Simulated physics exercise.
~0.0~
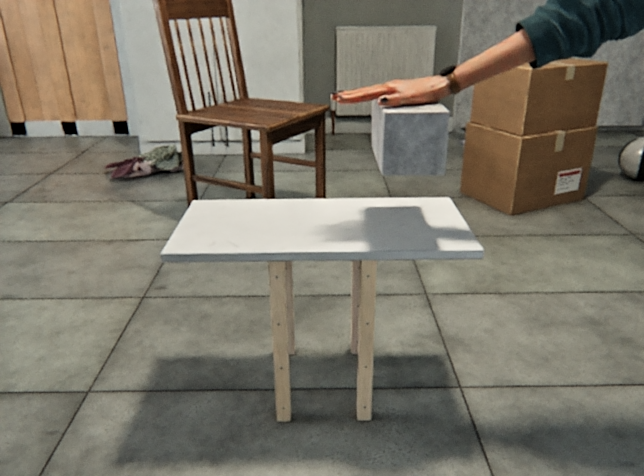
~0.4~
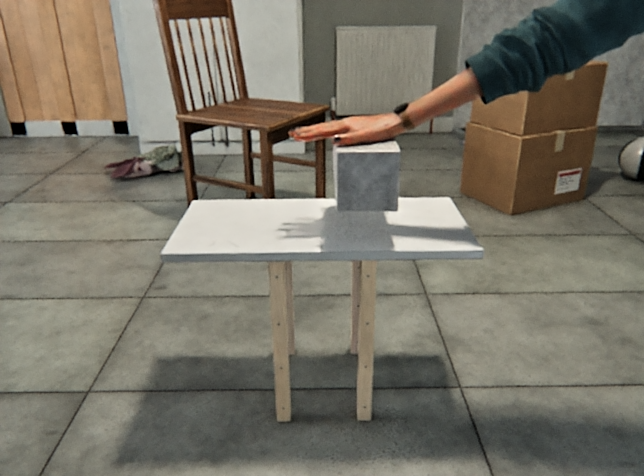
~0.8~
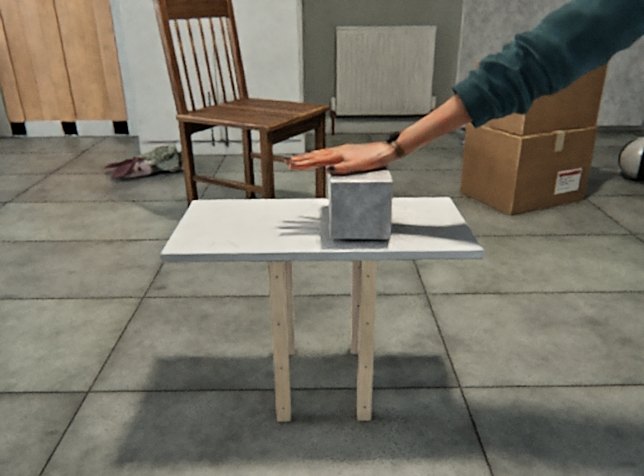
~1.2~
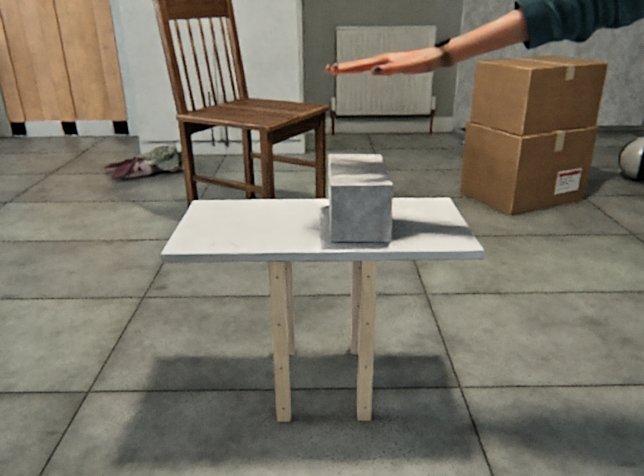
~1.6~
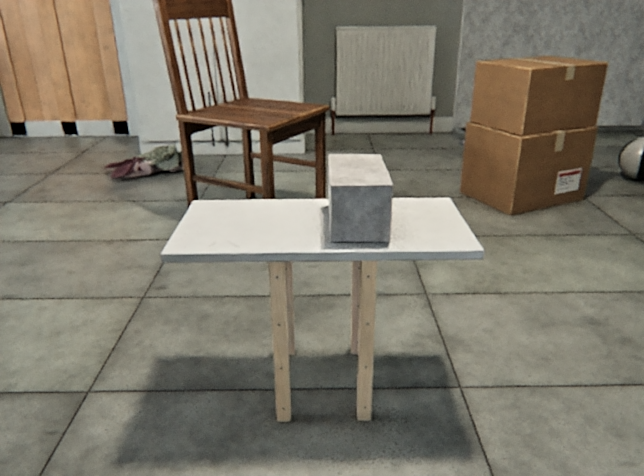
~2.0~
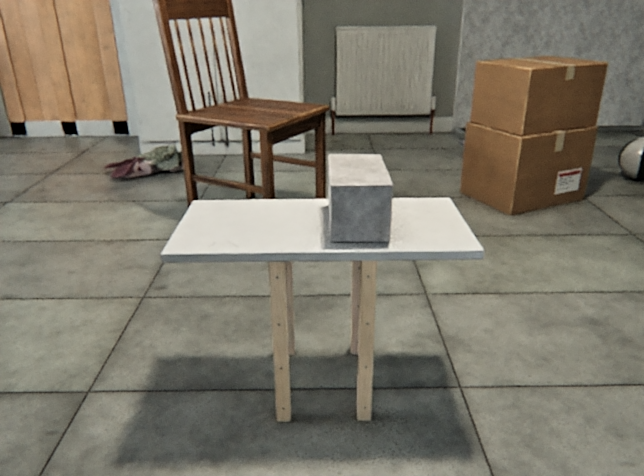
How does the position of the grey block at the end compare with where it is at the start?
At the start the grey block is held up under the hand, beyond the white trestle top and toward the right. At the end it is further left and lower, resting on the trestle top just right of the middle.
In a room with a grey tiled floor, seen from the front and slightly above by a still camera, a white-topped trestle stands on pale wooden legs set close together. Behind it are a brown wooden chair to the left, a pale radiator, and two stacked cardboard boxes to the right. A hand in a dark teal sleeve holds a grey block beyond the trestle, then brings it left and down onto the top, just right of the middle. The hand lets go and draws back out to the right. The block stays put, and the trestle remains level and steady.
